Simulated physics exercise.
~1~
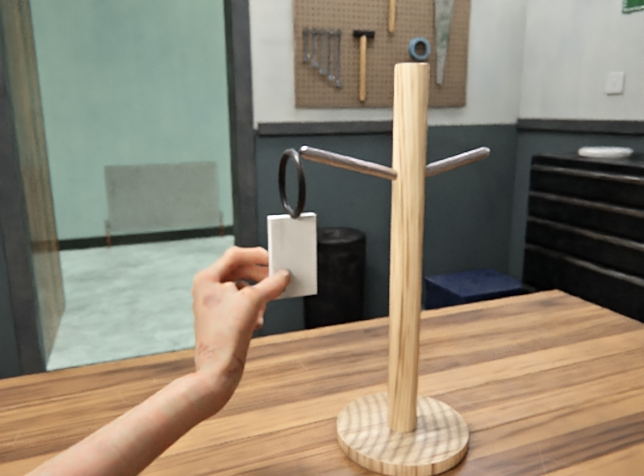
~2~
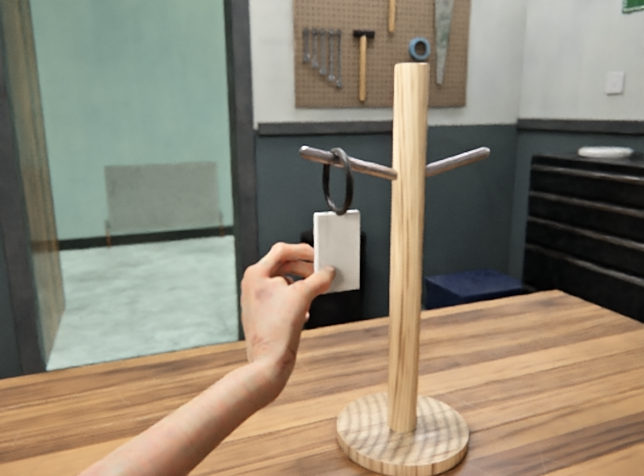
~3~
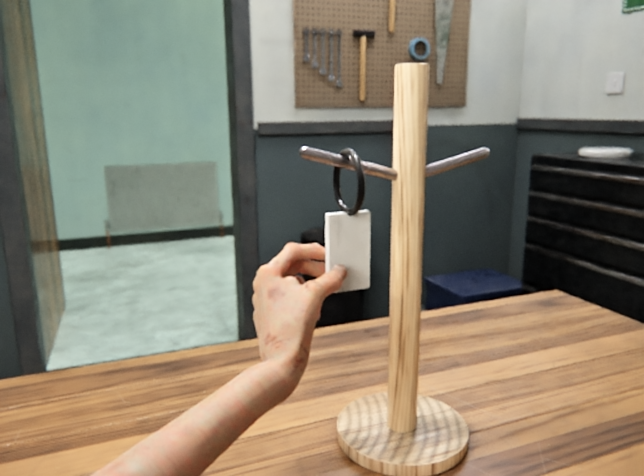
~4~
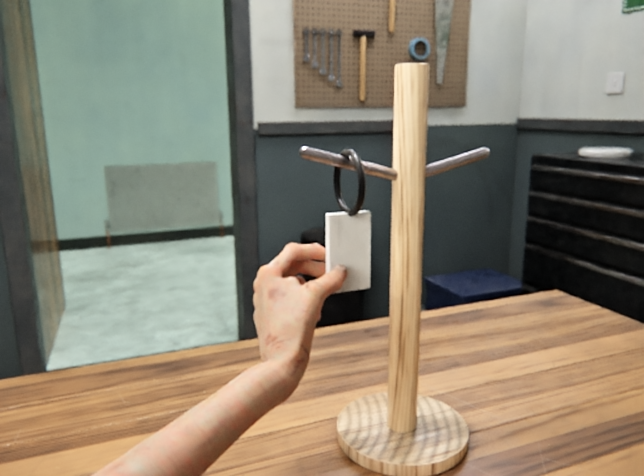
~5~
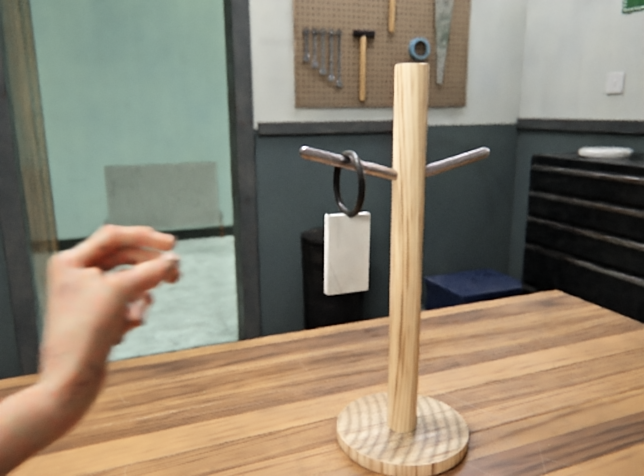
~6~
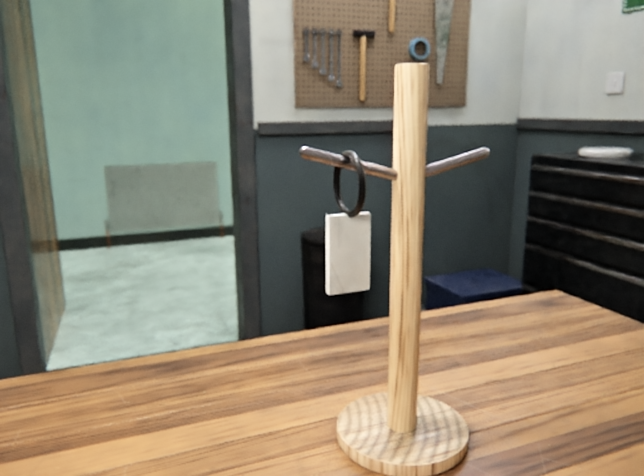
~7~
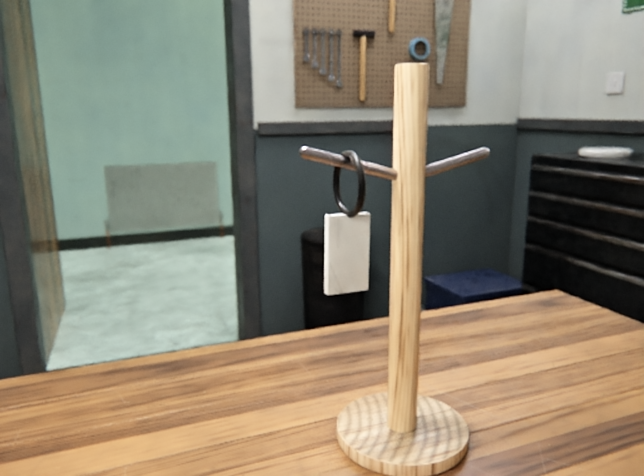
A hand moving a white tag right, looping its black ring over a wooden stand's peg, withdrawing and leaving it hanging.
